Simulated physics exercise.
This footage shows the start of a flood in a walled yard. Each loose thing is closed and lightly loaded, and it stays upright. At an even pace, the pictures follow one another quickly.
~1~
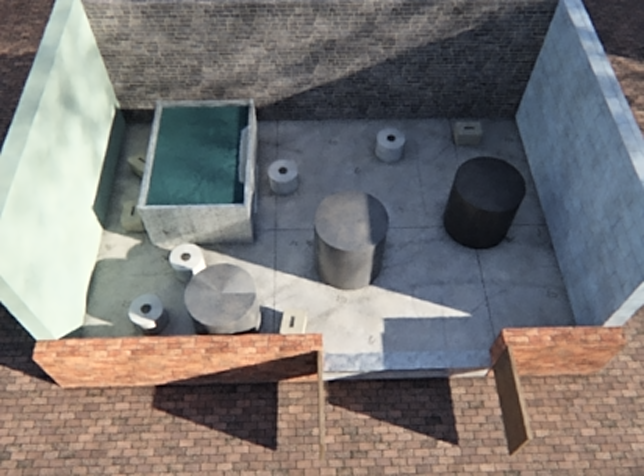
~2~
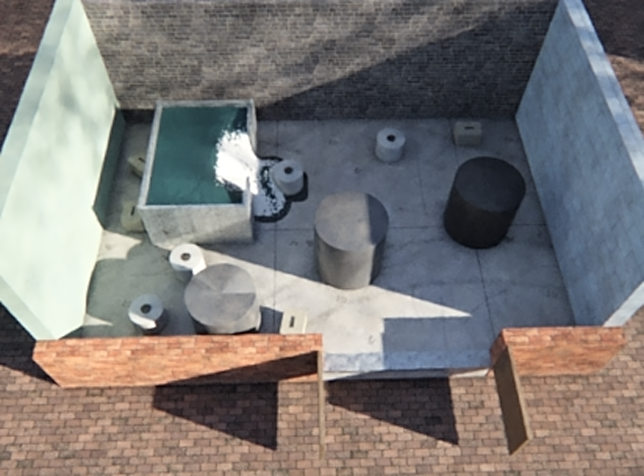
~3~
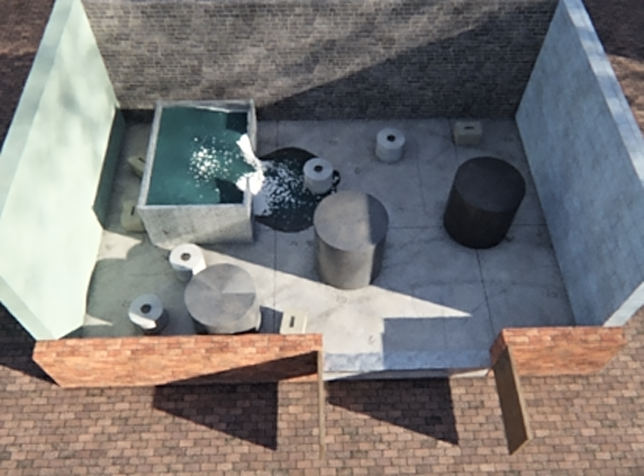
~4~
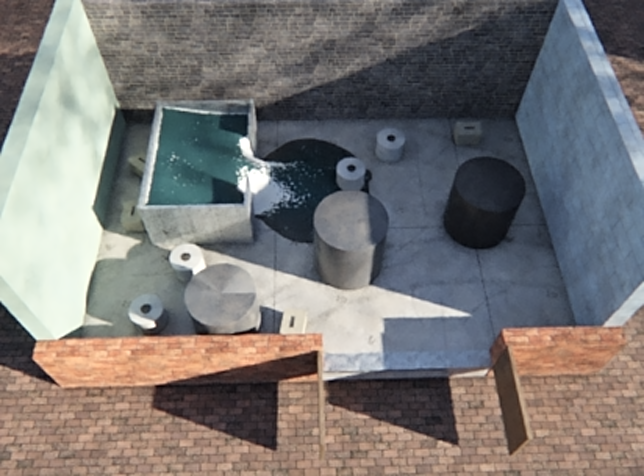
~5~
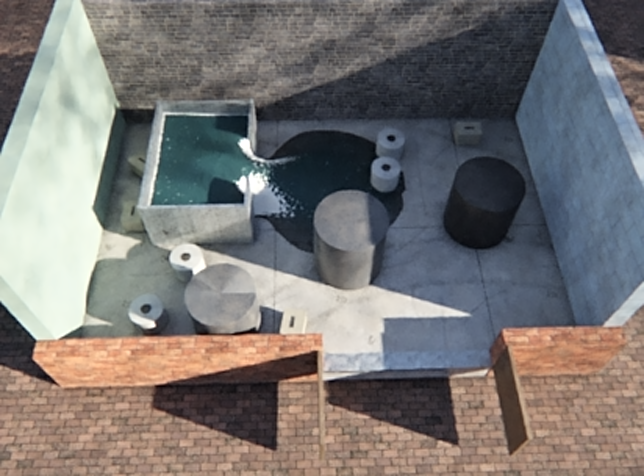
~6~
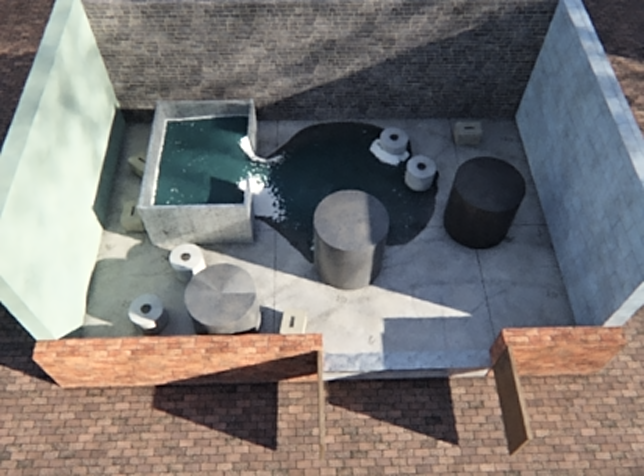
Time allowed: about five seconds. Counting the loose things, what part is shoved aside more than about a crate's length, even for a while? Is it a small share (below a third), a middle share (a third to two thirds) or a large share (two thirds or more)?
A middle share, a third to two thirds.
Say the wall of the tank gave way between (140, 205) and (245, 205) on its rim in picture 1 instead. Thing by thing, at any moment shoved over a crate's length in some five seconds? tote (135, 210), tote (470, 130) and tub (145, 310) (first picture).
As listed: Shifted that much, not that far, shifted that much.
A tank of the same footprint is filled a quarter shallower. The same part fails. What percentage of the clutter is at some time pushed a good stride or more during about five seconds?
My estimate is around 40 percent.
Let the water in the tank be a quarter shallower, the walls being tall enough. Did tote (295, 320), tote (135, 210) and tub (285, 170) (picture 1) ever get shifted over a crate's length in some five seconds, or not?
Going through them in turn, I'd say never got there, then never got there, then got there.
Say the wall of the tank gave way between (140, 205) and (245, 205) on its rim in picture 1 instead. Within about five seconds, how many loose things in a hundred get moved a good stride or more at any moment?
It comes out at roughly 90 per cent.
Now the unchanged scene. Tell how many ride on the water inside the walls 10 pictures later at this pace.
The count comes to 3.
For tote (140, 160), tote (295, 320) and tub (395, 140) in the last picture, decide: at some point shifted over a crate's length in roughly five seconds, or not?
Working through them in turn, I get never that far off, never that far off, then shoved clear.
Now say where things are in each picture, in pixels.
The first frame shows a tub at (283, 171) rests on the ground; a tub at (391, 139), on the bottom; 0 of 8 have shifted.
The second frame shows a tub at (288, 171), on the bottom, close to its start; a tub at (391, 139) rests on the ground; 1 of 8 have shifted.
The third frame shows a tub at (318, 169) rests on the ground, a stride from its start; a tub at (391, 139), on the bottom; 1 of 8 have shifted.
The fourth frame shows a tub at (351, 169), on the bottom, a stride from its start; a tub at (391, 139) rests on the ground; 1 of 8 have shifted.
The fifth frame shows a tub at (386, 168), on the bottom, far from its start; a tub at (391, 139), on the bottom; 1 of 8 have shifted.
The sixth frame shows a tub at (422, 167) rests on the ground, far from its start; a tub at (394, 138), on the bottom, close to its start; 2 of 8 have shifted.
A moment on, 2 of 8 are well off their spots; 0 afloat.
Next, 3 of 8 are well off their spots; 3 afloat.
Later, 3 of 8 are well off their spots; 3 afloat.
In the end, 3 of 8 are well off their spots, and 3 have been at some point; 3 afloat.
